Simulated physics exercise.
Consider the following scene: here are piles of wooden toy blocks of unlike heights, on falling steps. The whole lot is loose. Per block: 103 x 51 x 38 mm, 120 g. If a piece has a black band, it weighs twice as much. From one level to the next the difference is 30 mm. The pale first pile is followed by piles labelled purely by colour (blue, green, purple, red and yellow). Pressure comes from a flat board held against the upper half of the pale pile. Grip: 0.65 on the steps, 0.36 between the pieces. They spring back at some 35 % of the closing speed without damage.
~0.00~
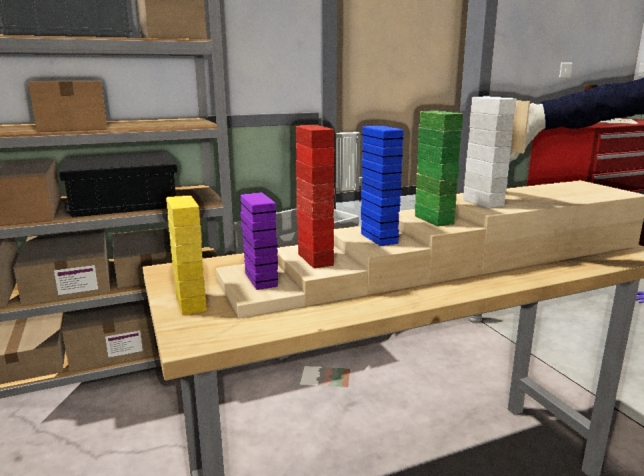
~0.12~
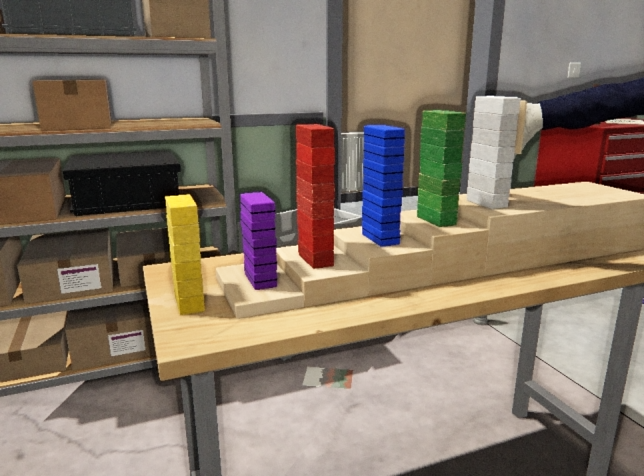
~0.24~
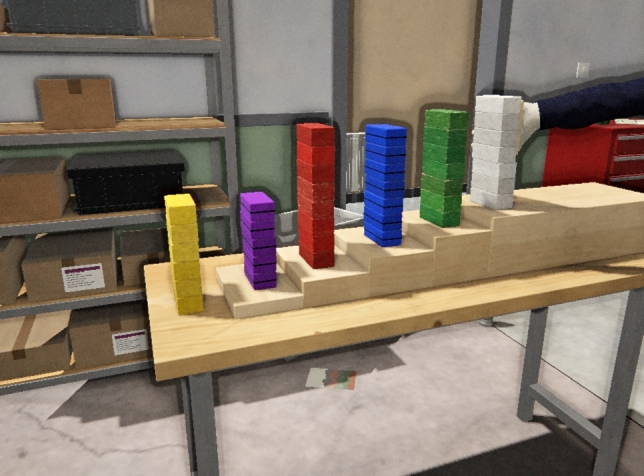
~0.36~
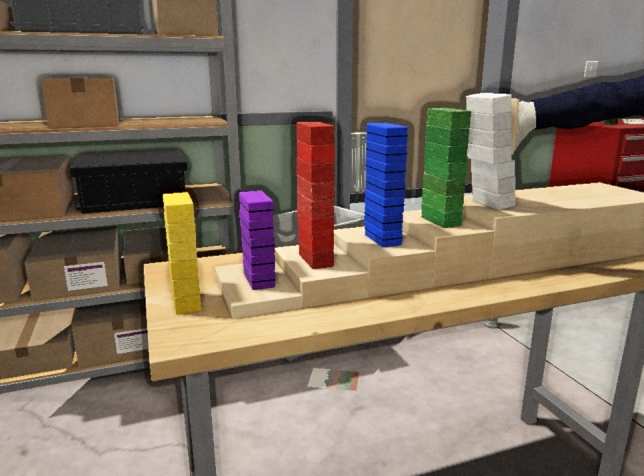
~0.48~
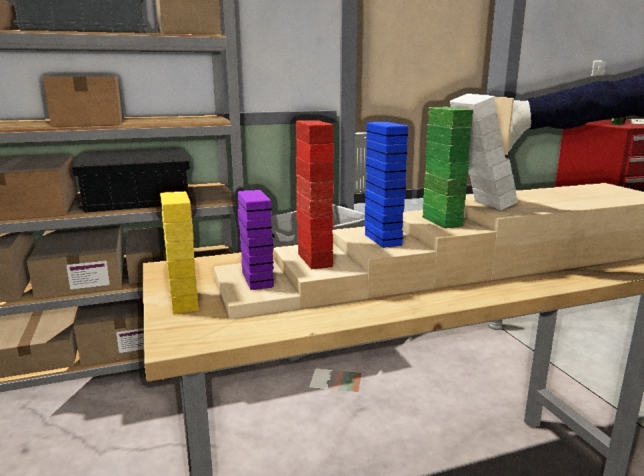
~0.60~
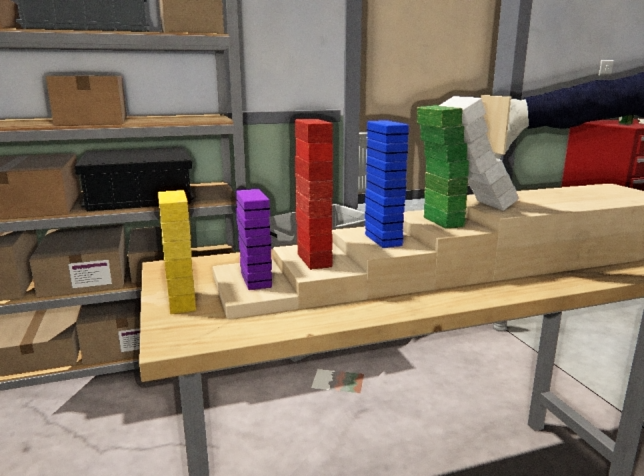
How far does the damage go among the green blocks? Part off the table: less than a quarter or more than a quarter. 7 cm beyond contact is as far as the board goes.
What ends up off is not up to a fourth.
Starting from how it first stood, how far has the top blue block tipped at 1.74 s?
About 50°.
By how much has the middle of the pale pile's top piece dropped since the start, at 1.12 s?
18 cm lower.
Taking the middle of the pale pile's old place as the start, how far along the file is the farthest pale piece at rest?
30 cm.
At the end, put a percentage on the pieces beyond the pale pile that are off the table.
30%.
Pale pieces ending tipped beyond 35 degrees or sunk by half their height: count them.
Count: 7 pale pieces.
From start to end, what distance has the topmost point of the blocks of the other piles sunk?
Something like 18 cm, give or take.
Around 1.12 s, 7 of the pale pile down; none of the 7 green blocks off the table (0 of 33 in all colours); top green block tipped 32°, 14 cm lower; top blue block tipped 35°, 38 mm lower.
Around 1.74 s, 7 of the pale pile down; none of the 7 green blocks off the table (2 of 33 in all colours); top green block on its side; top red block on its side.
Finally (2.3 s), 7 of the pale pile down; none of the 7 green blocks off the table (10 of 33 in all colours); top green block on its side; top purple block upside down. That is 0 per cent. Seen by the last camera, middles, top green block near (326, 211).
